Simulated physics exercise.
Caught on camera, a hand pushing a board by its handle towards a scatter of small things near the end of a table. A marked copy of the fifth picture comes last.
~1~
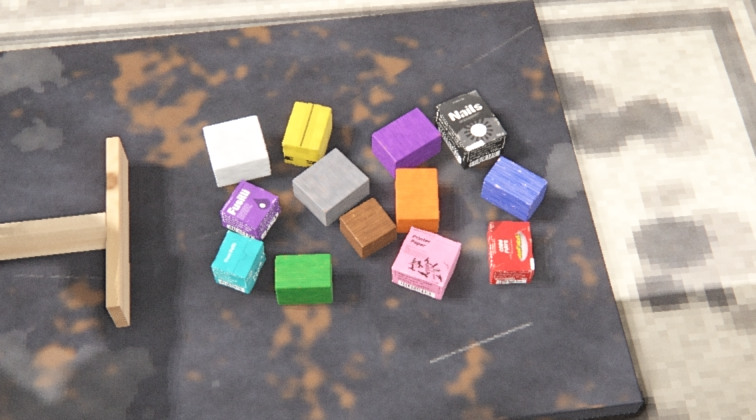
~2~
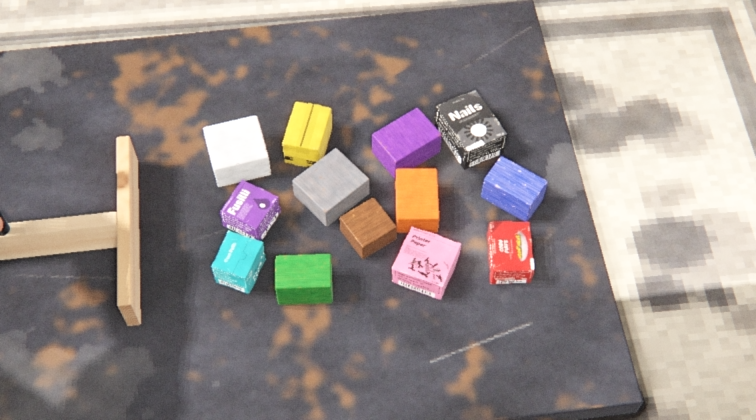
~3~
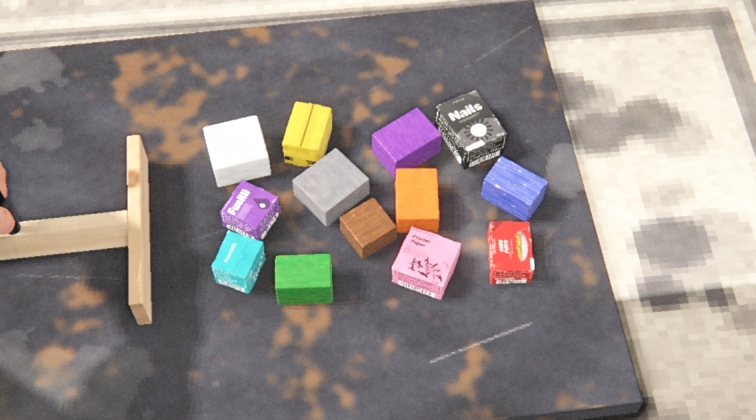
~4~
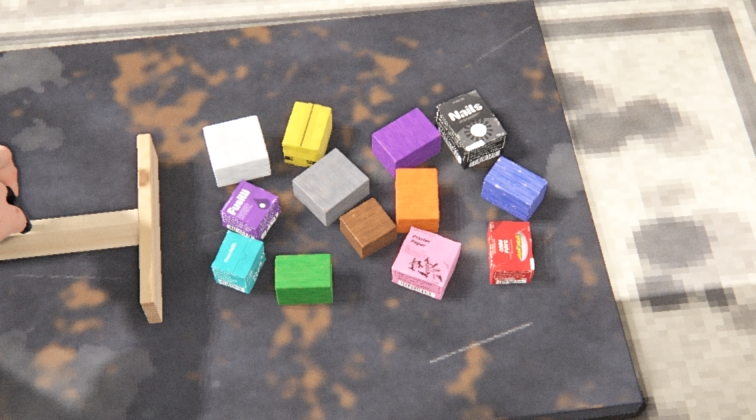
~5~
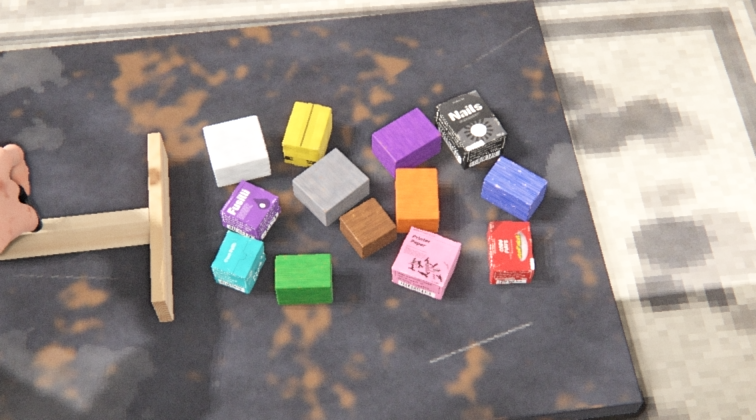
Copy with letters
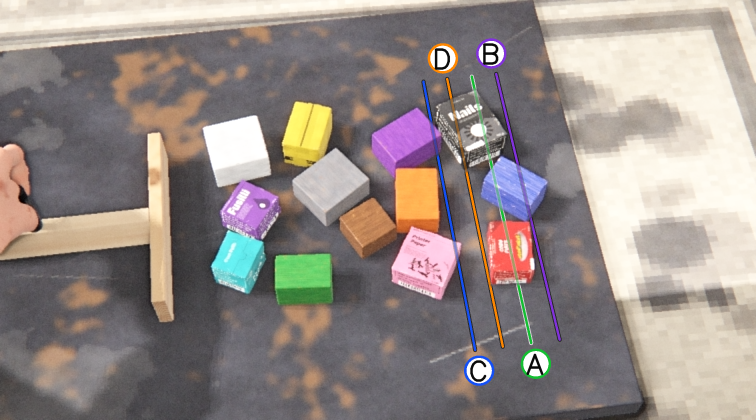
At the start, a wooden board with a handle stands at the left of a dark, blotchy tabletop, facing a scatter of colourful little boxes and blocks. A hand comes into view at the left edge, gripping the handle, as the board slides slightly right towards the boxes, which all stay still.
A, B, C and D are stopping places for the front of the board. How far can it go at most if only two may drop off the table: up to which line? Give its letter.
It can go as far as C.
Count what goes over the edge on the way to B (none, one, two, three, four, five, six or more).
In all, six or more.
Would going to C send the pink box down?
By then, no.
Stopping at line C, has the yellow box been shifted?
By then, yes.
On the marked copy, A at (499, 200); B at (526, 197); C at (447, 205); D at (473, 203).
Taking C. A third of the way, board (260, 202); green block (335, 285); yellow box (336, 130).
Two thirds of the way, board (364, 190); black box (535, 125); blue block (532, 182).
When it is over, board (444, 182); black box over the edge; blue block over the edge; two fallen.
As for the rest, A drops five; B drops seven; D drops three.
